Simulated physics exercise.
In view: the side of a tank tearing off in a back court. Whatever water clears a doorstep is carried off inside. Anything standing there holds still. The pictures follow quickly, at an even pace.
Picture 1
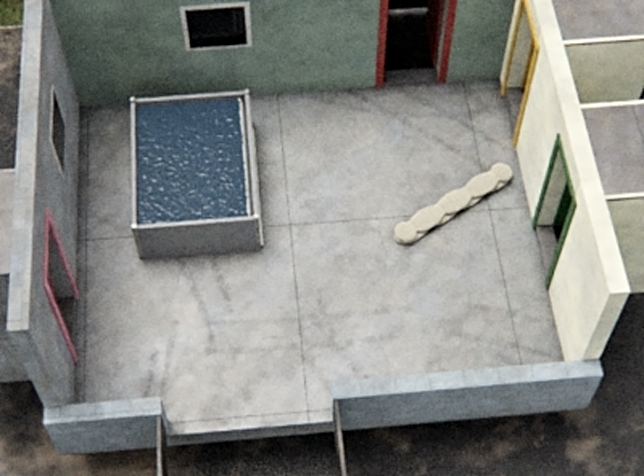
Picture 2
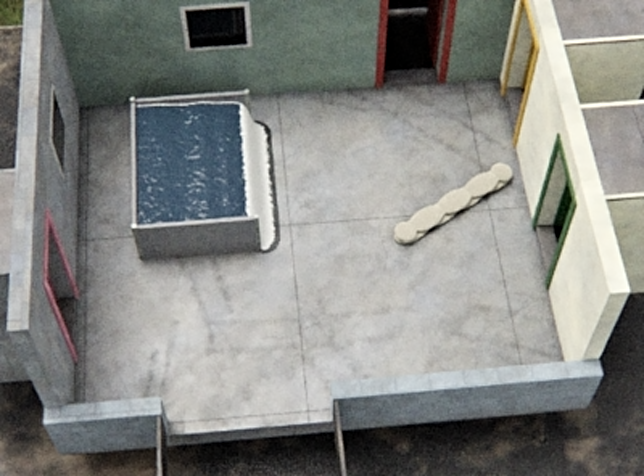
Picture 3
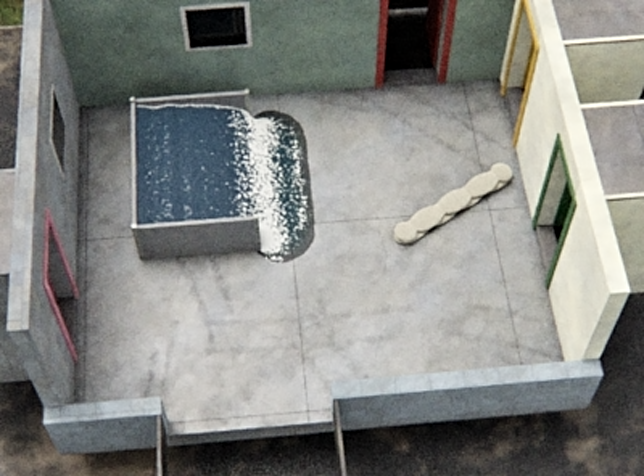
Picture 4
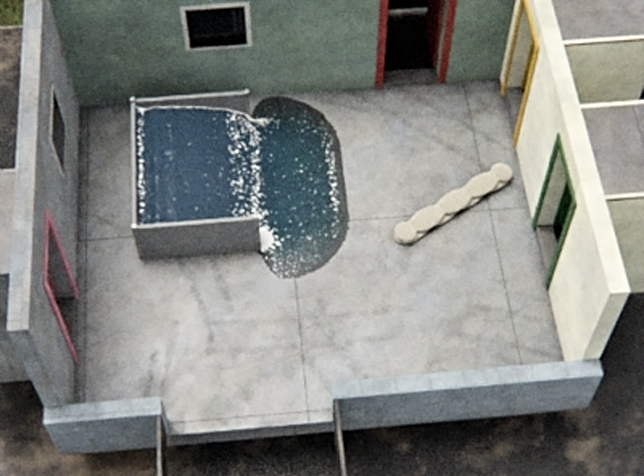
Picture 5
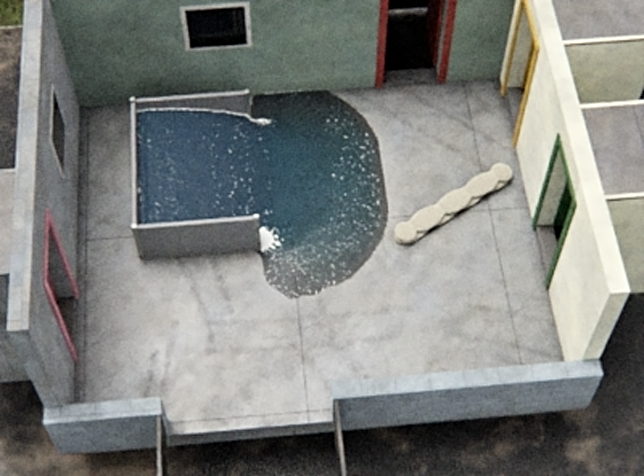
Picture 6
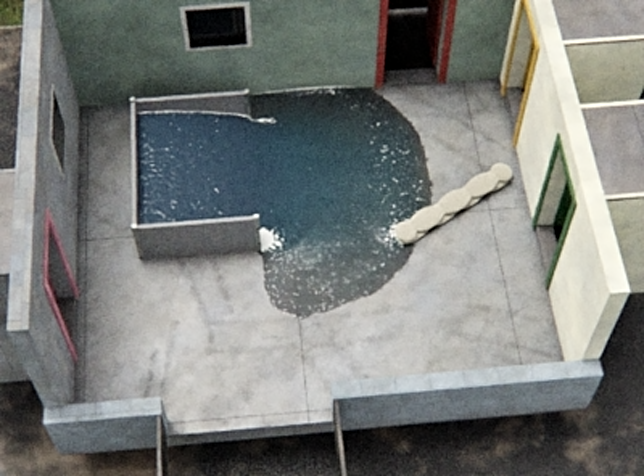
Dark blue water bursts from the right side of a grey open tank in a walled concrete court, seen from high above by a still camera. Around it stand a green back wall with a red doorway, a pink-framed opening at left, yellow and green ones at right, and a pale, lumpy barrier lying diagonally. Foaming first, the water fans rightward and forward across the floor, reaching the barrier's near end.
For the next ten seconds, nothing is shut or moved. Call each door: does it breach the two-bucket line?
Calls: The pink door does not breach it; the green door does not breach it; the yellow door breaches it; the red door breaches it.
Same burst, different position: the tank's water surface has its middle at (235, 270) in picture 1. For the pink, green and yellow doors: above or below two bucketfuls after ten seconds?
Results - pink: Doesn't reach it; green: Tops the limit; yellow: Doesn't reach it.
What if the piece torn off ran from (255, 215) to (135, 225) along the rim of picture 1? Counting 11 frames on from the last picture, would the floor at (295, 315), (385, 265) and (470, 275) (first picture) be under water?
Point by point: Swamped, untouched and untouched.
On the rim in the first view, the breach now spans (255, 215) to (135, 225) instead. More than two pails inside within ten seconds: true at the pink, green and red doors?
The pink one exceeds the limit, the green one remains below, and the red one remains below.
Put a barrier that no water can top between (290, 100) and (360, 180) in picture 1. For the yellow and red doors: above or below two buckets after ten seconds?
Briefly: Yellow stays shy of it; red stays shy of it.
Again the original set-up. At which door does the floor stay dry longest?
The one in pink.
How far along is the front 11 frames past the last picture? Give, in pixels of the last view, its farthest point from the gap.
Estimated pixel: (565, 385).
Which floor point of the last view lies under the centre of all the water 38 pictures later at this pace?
About (370, 214).
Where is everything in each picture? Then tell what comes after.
Still water in the open tank at (193, 160), in the first picture.
The front is at (264, 250), out from the gap at (251, 174), in the second picture.
The front is at (276, 116), out from the gap at (251, 176), in the third picture.
Water pours out at (252, 177) and has run to (290, 103), in the fourth picture.
Water pours out at (252, 178) and has run to (339, 103), in the fifth picture.
Water pours out at (252, 178) and has run to (413, 137), in the sixth picture.
A moment on, water covers 45 % of the floor; the pink door not reached, the green door not reached, the yellow door wet at the sill, nothing in, the red door wet at the sill, nothing in.
Next, water covers 60 % of the floor; the pink door not reached, the green door wet at the sill, nothing in, the yellow door over two buckets in, the red door under two buckets in.
Then, water covers 55 % of the floor; the pink door not reached, the green door under two buckets in, the yellow door far over two buckets in, the red door over two buckets in.
Later, water covers 75 % of the floor; the pink door not reached, the green door under two buckets in, the yellow door far over two buckets in, the red door far over two buckets in.
In the end, water covers 95 % of the floor; the pink door wet at the sill, nothing in, the green door under two buckets in, the yellow door far over two buckets in, the red door far over two buckets in.
